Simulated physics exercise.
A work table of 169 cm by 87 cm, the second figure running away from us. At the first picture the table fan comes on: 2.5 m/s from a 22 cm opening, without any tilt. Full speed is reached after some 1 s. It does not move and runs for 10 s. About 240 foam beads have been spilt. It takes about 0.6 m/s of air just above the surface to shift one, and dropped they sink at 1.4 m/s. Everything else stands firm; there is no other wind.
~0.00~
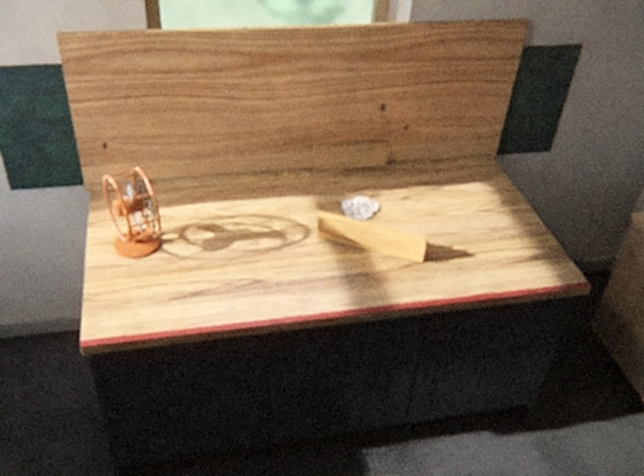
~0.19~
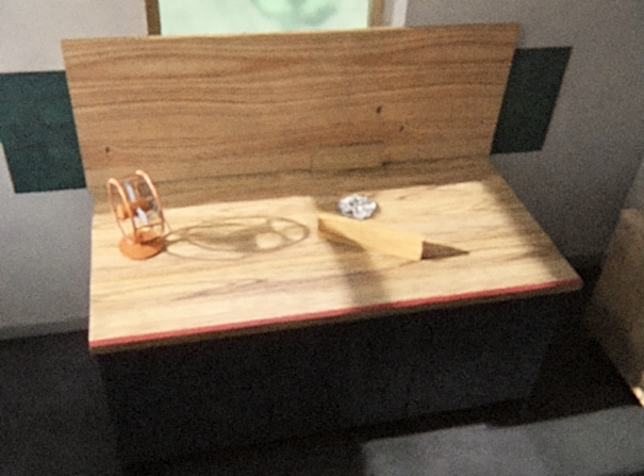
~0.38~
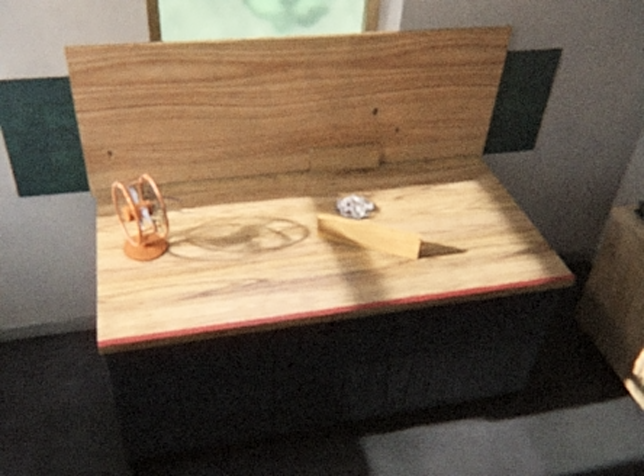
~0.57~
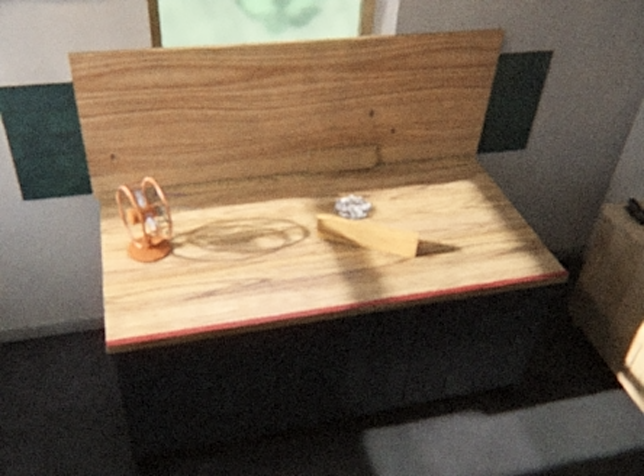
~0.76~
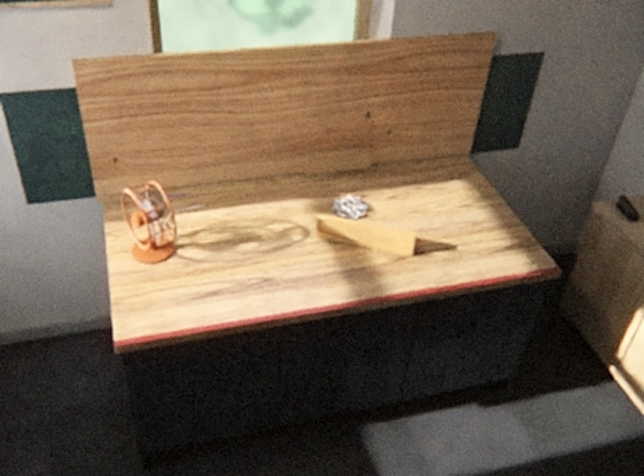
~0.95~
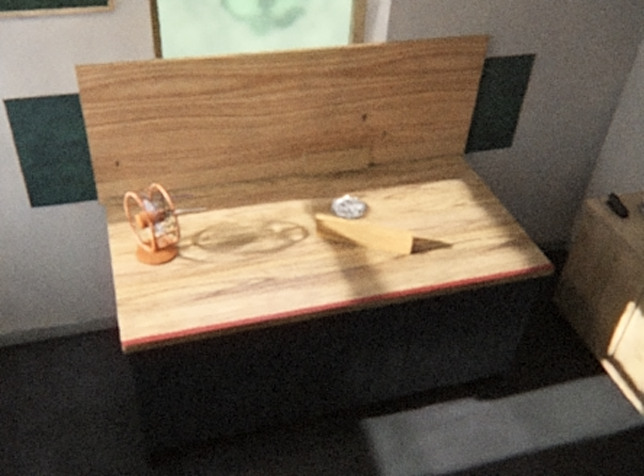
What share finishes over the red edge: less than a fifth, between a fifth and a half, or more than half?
Of the foam beads, under a fifth end over the red edge.
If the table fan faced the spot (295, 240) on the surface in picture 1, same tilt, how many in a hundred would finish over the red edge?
It would be near 0 %.
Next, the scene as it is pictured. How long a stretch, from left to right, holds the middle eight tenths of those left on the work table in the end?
Roughly 40 cm.
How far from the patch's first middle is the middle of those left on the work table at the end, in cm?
Roughly 35 cm.
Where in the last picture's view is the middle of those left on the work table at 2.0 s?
At about (419, 227).
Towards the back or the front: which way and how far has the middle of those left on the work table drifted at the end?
Towards the front, some 20 cm.
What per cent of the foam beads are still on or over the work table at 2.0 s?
Some 100 per cent.
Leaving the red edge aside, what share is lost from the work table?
Some 1 per cent.
After 2.0 s the count stands so, 0 % are over the red edge; the middle of those still in play is near (419, 227).
After 3.2 s the count stands so, 0 % are over the red edge; the middle of those still in play is near (434, 228).
After 5.5 s the count stands so, 0 % are over the red edge; the middle of those still in play is near (434, 228).
After 10.0 s, at the end, 0 % are over the red edge; the middle of those still in play is near (434, 228).
